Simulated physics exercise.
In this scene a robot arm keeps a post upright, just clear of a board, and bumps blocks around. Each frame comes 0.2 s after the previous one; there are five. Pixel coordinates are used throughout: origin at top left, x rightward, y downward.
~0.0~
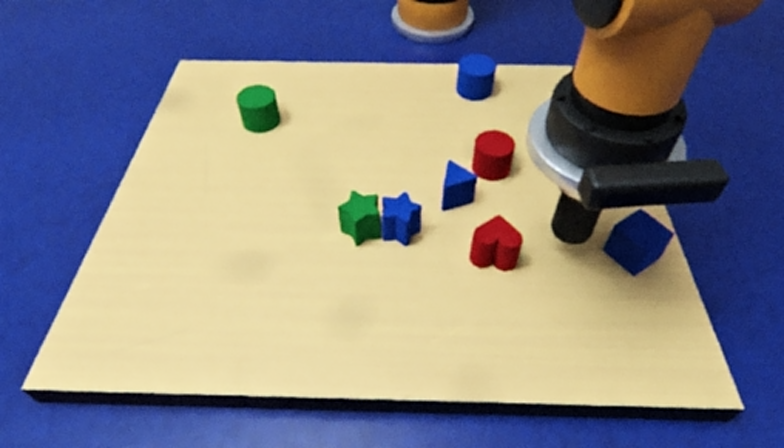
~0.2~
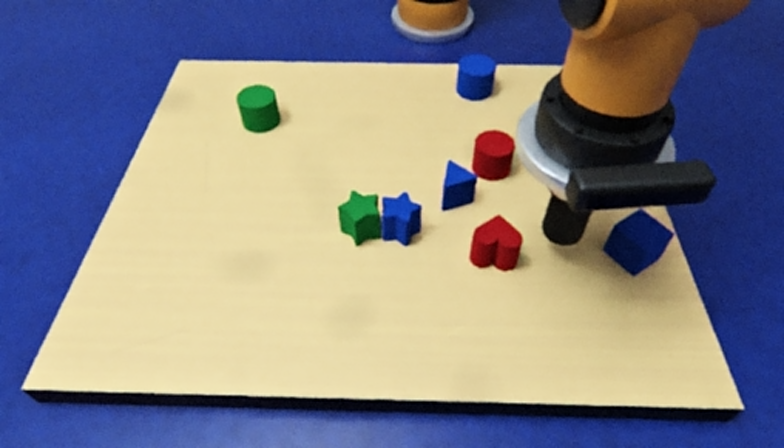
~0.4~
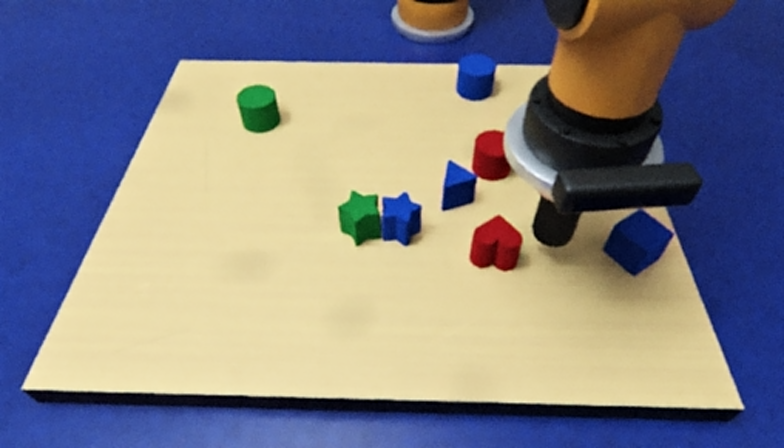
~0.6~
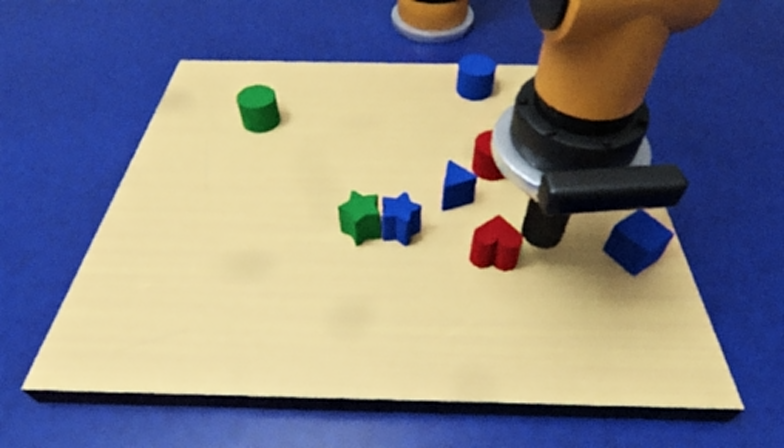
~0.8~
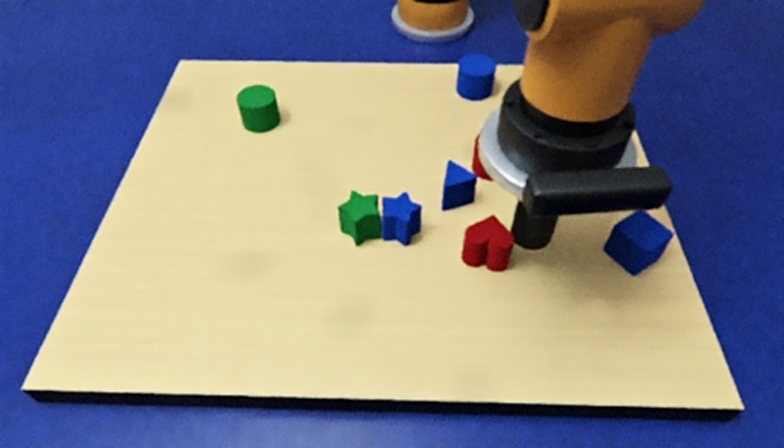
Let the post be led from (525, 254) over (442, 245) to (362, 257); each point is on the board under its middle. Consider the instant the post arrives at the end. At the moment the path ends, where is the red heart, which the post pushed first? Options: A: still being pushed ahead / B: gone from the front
I'll go with A - still being pushed ahead.
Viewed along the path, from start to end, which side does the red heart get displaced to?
The answer is left: Facing from the path's start to its end, that's where the red heart shifts.
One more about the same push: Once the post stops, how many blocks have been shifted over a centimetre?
3 or more blocks.
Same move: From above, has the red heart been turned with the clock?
No.
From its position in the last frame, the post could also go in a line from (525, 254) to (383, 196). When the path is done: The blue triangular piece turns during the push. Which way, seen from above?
Viewed from the top, it goes clockwise.
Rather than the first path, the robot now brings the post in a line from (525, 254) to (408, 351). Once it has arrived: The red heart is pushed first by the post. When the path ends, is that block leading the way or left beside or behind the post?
Answer: Slipped away.
On the path given first. One third of the way, post at (472, 227); red heart at (432, 225).
Two thirds of the way, post at (416, 228); green star at (339, 196); blue star at (379, 206), turned 40° clockwise; red heart at (385, 240).
At the end, post at (361, 239); green star at (329, 187), turned 25° anticlockwise; blue star at (353, 206), turned 115° clockwise; blue triangular piece still; red heart at (333, 257), turned 35° anticlockwise.
